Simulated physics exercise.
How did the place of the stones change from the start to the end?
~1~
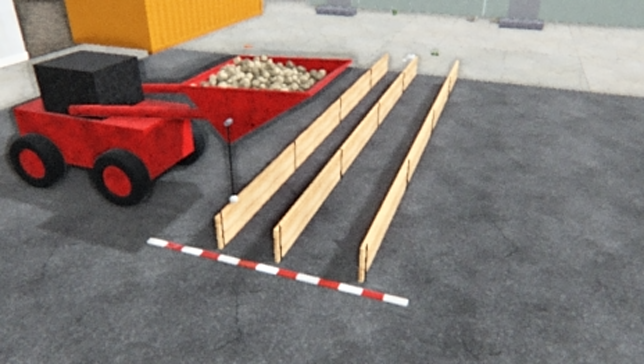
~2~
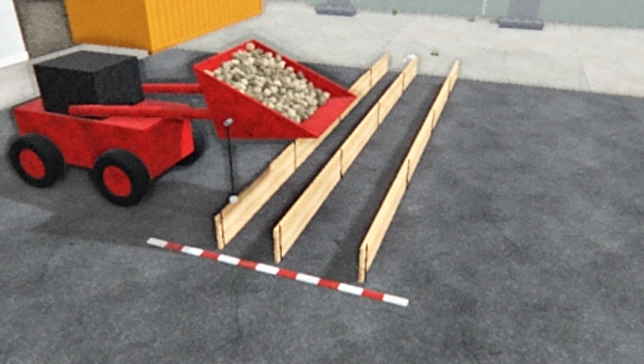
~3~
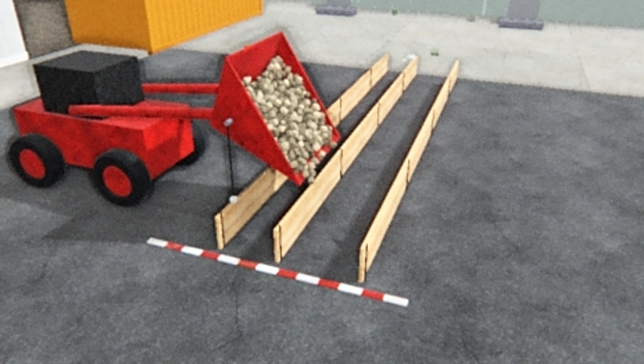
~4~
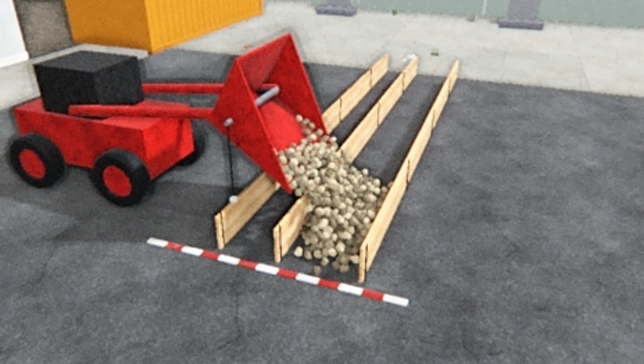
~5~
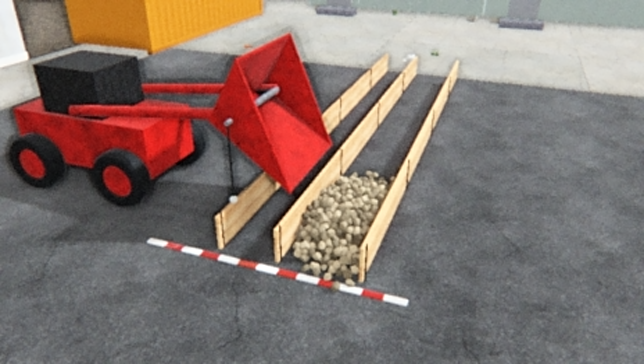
At the start the stones were up in the red bucket, to the left of the boards. By the end they lay lower and further right, on the ground between the middle and right boards, near the striped staff.
